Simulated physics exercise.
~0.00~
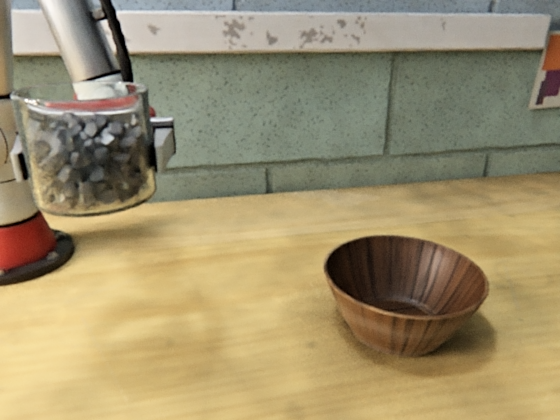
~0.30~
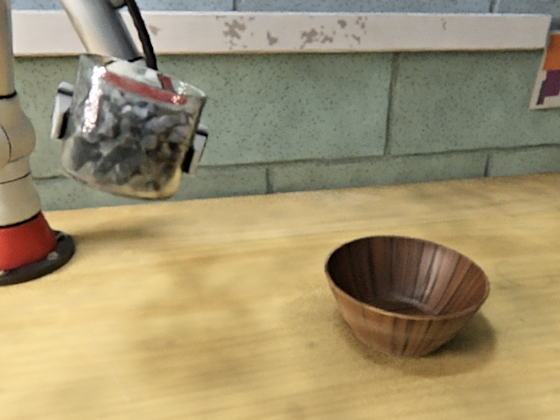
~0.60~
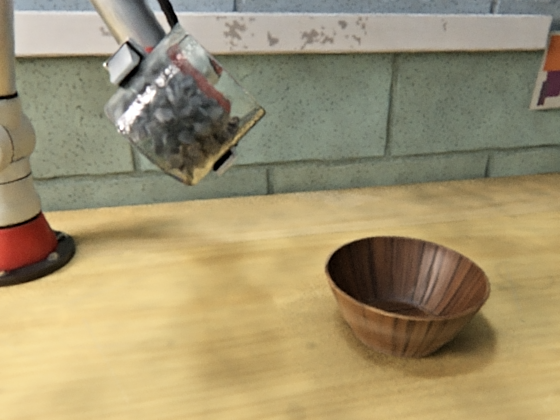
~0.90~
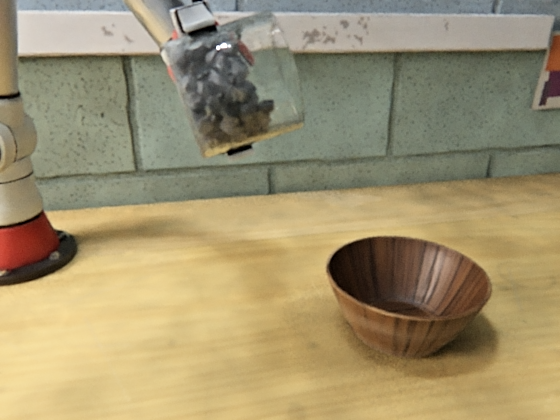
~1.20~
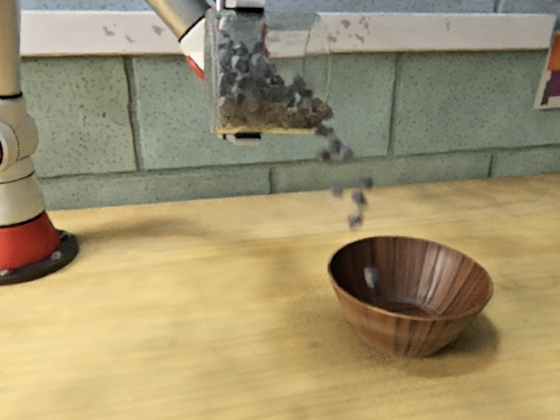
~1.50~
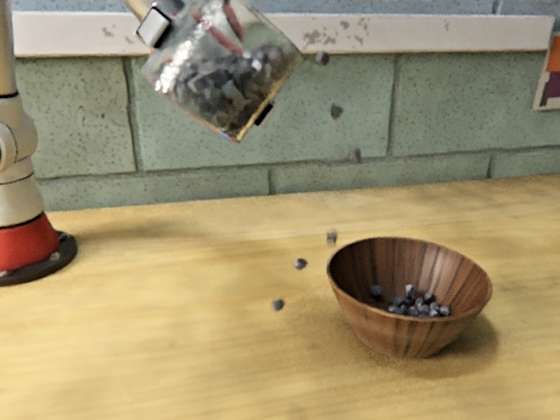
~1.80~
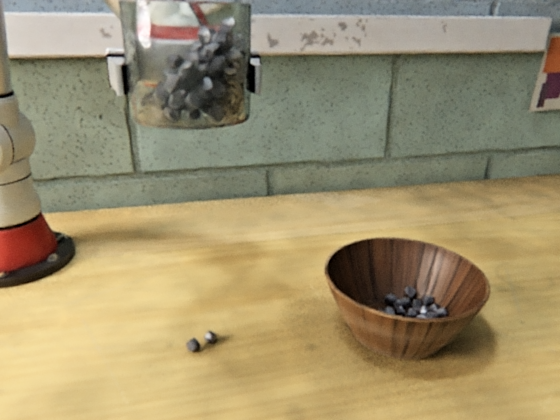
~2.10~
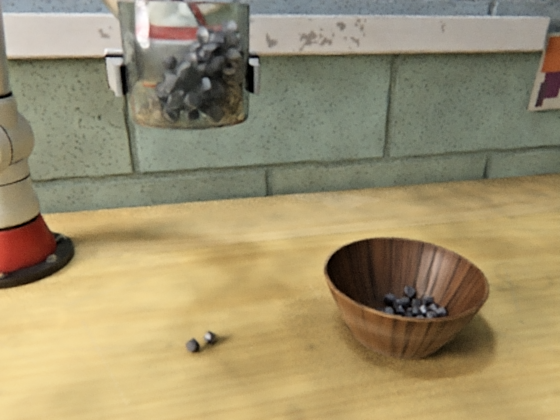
A robot arm tips a clear cup, pouring some pebbles into a wooden bowl and spilling two.
